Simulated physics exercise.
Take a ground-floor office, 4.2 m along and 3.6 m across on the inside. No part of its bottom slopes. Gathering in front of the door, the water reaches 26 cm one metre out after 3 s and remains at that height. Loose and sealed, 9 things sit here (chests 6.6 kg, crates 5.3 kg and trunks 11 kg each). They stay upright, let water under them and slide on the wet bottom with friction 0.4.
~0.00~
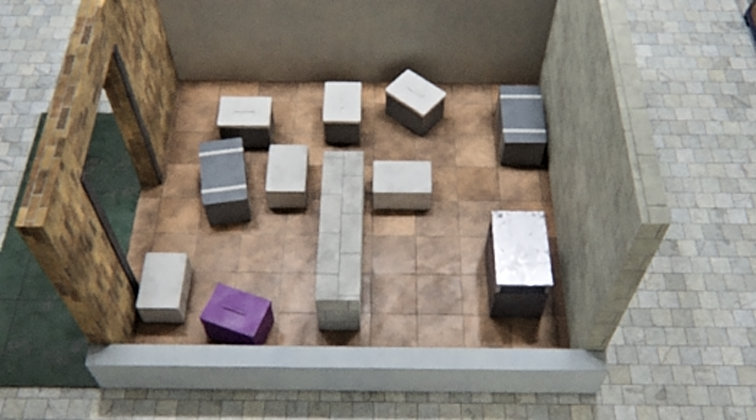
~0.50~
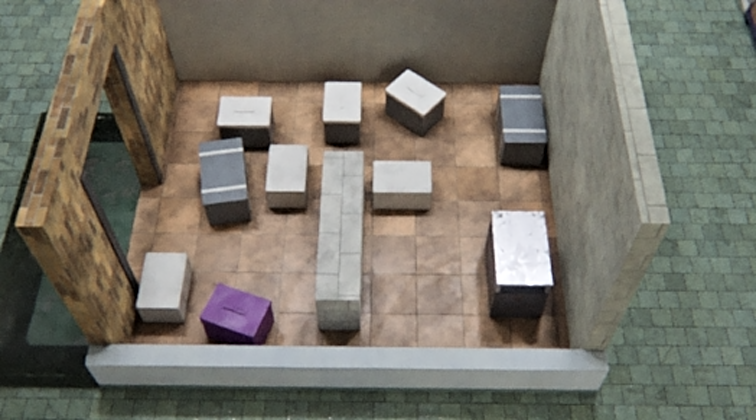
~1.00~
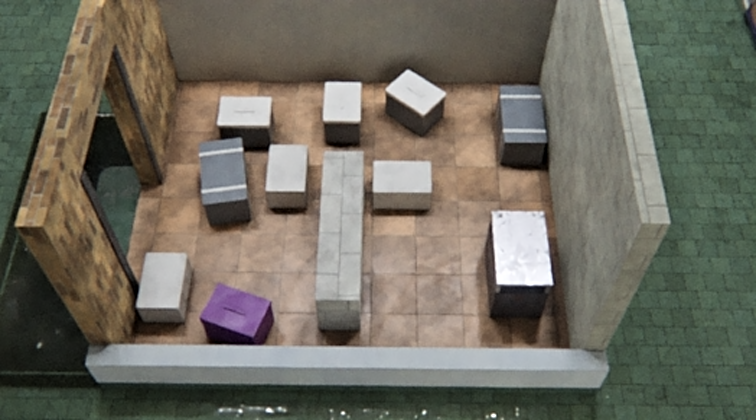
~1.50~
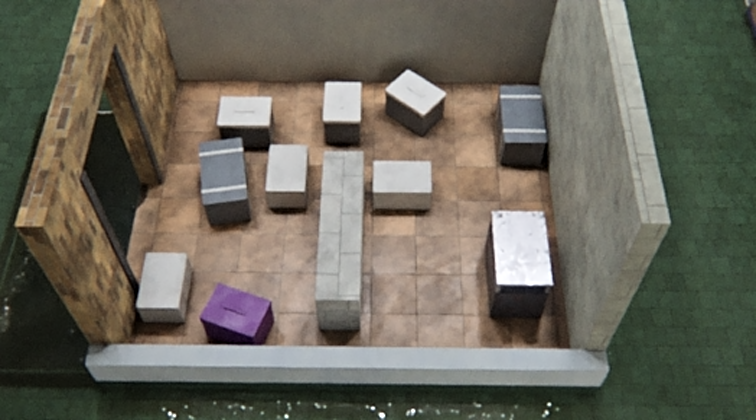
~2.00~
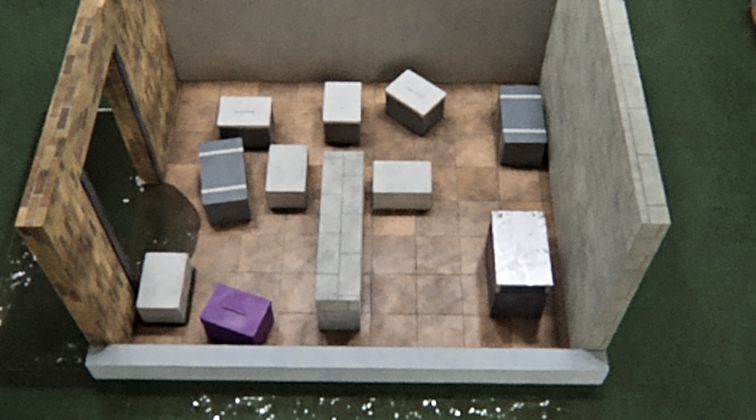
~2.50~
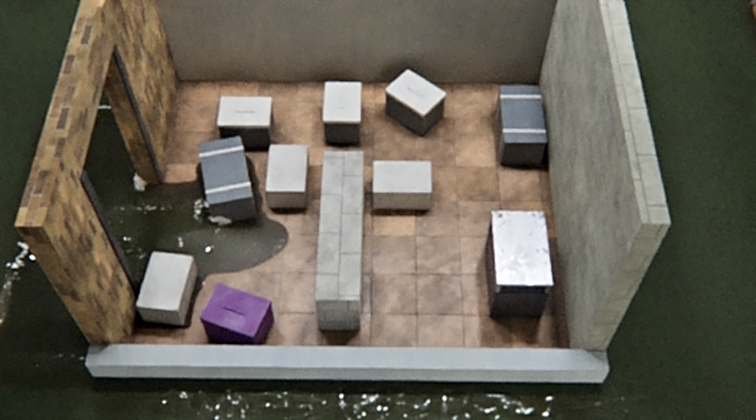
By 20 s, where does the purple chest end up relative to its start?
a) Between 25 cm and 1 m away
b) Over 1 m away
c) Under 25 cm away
Answer: A.
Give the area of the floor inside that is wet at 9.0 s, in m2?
Roughly 14 m2.
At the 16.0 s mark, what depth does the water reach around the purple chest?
Depth approx. 20 cm.
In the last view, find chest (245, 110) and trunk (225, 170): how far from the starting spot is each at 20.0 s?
Shifts: 60 cm / 60 cm.
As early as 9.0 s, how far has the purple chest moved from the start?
Shift by then: About 50 cm.
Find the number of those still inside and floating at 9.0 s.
It comes to 9 of them.
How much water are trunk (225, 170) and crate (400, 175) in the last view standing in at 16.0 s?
I'd put it at 16 cm and 17 cm respectively.
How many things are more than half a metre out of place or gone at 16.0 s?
At that moment it comes to 8.
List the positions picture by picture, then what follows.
The first picture shows the purple chest at (235, 310) rests on the ground; water covers 0.0 m2; 0 of 9 have shifted.
The second picture shows the purple chest at (235, 310) rests on the ground; water covers 0.0 m2; 0 of 9 have shifted.
The third picture shows the purple chest at (235, 310) rests on the ground; water covers 0.0 m2; 0 of 9 have shifted.
The fourth picture shows the purple chest at (235, 310) rests on the ground; 0.0 m2 under water; 0 of 9 have shifted.
The fifth picture shows the purple chest at (235, 310), on the bottom; 0.4 m2 under water; 0 of 9 have shifted.
The sixth picture shows the purple chest at (235, 310), on the bottom; water covers 1.1 m2; 0 of 9 have shifted.
After 4.0 s the purple chest is near (249, 321), 0.2 m from its start, afloat; 3 afloat.
After 9.0 s the purple chest is near (244, 258), 0.5 m from its start, afloat; 9 afloat.
After 16.0 s the purple chest is near (212, 241), 0.7 m from its start, afloat; 9 afloat.
After 20.0 s the purple chest is near (175, 280), 0.6 m from its start, afloat; 9 afloat.
